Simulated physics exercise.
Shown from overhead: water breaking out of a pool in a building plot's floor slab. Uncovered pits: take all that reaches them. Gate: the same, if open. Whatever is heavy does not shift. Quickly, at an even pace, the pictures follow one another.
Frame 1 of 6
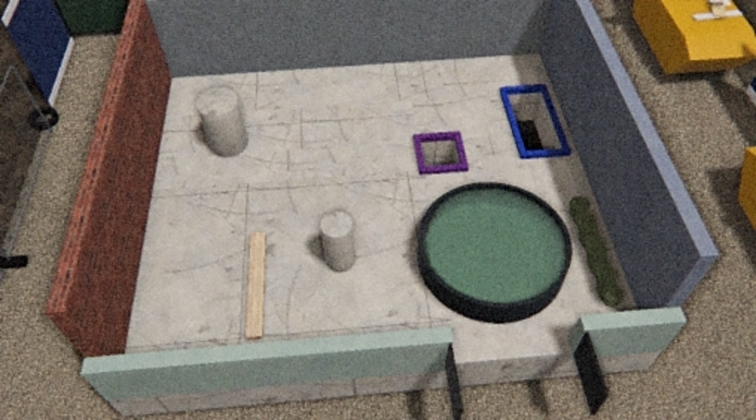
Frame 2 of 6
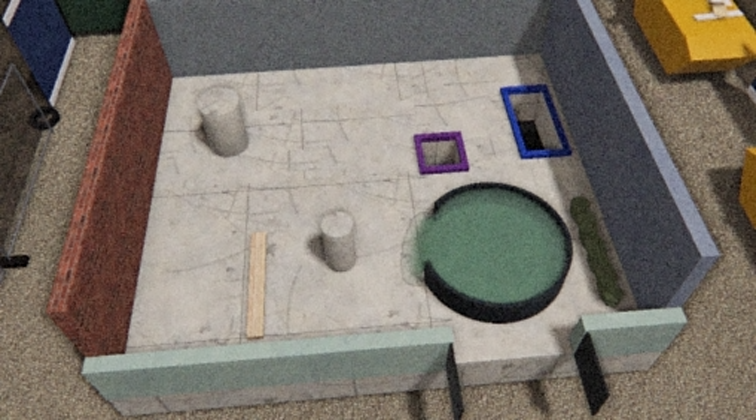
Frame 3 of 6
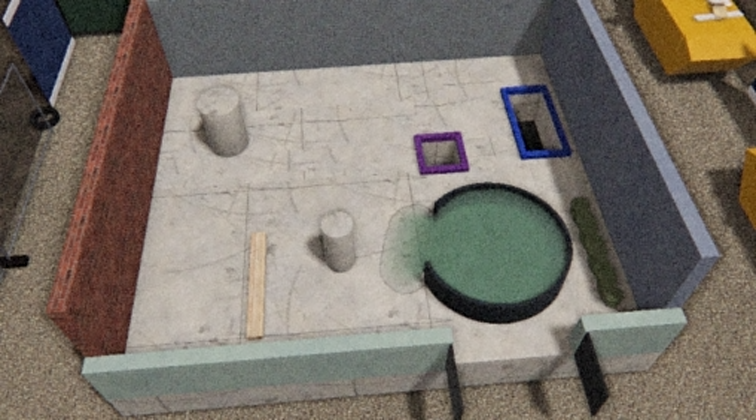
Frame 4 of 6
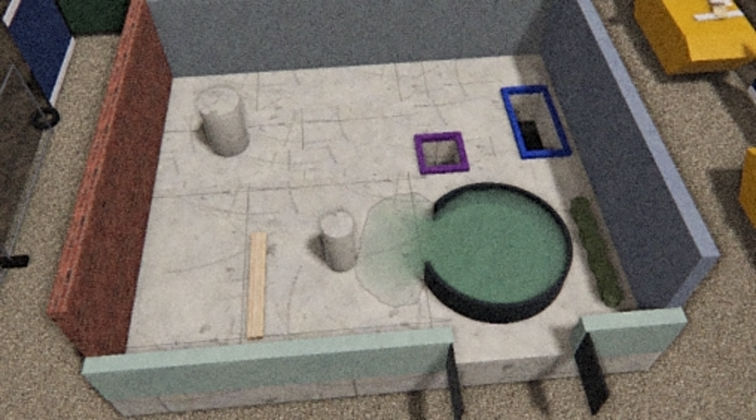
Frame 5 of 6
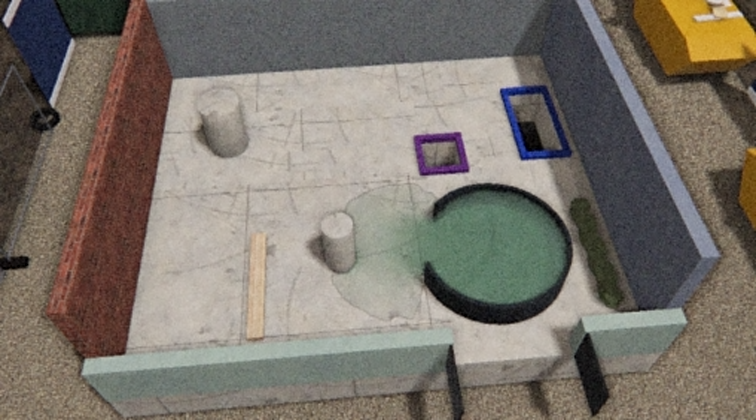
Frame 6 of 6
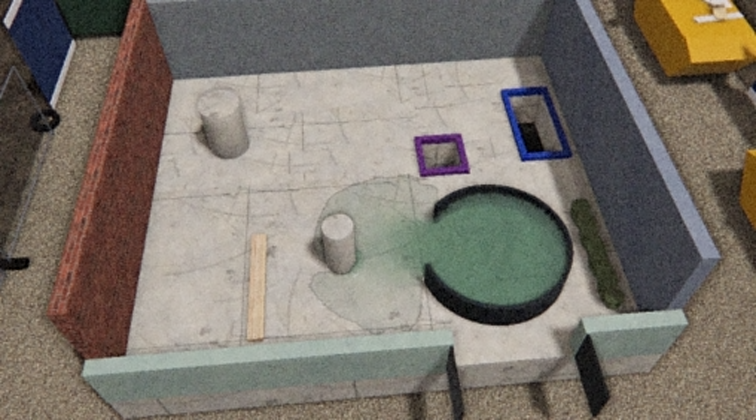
A round green pool sat full and still in a walled plot, then its left side opened and water spilled out across the pale floor, spreading leftward and around the short post beside it.
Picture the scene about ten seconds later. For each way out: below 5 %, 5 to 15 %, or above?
Outcome: I expect the gate to account for a fraction below five per cent, I expect the purple pit to account for a fraction below five per cent, I expect the blue pit to account for a fraction below five per cent.
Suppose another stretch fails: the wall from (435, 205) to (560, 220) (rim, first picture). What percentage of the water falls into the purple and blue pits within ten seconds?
Estimates in per cent: Purple 8, blue 12.
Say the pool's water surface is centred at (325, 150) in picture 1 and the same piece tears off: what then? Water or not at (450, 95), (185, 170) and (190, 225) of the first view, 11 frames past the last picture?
Well, first one stays dry, second one got wet, third one got wet.
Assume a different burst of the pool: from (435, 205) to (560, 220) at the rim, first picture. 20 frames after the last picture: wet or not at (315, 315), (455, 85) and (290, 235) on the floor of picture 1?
Well, the first is missed by the spill, the next hit by the spill, the last missed by the spill.
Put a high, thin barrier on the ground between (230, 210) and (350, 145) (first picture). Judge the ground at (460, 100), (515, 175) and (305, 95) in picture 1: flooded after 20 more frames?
Same order as asked - unsoaked, unsoaked, unsoaked.
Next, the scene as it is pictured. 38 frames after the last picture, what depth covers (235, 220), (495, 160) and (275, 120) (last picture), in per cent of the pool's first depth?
Respectively near 4, 0 and 8 per cent.
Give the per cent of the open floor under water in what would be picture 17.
About 30 per cent.
A moment on, water covers 20 % of the floor; the gate 0 %, the purple pit 0 %, the blue pit 0 %.
Next, water covers 30 % of the floor; the gate 0 %, the purple pit 0 %, the blue pit 0 %.
Then, water covers 50 % of the floor; the gate 0 %, the purple pit 0 %, the blue pit 0 %.
Later, water covers 60 % of the floor; the gate 0 %, the purple pit 0 %, the blue pit 0 %.
In the end, water covers 75 % of the floor; the gate 2 %, the purple pit 0 %, the blue pit 0 %.
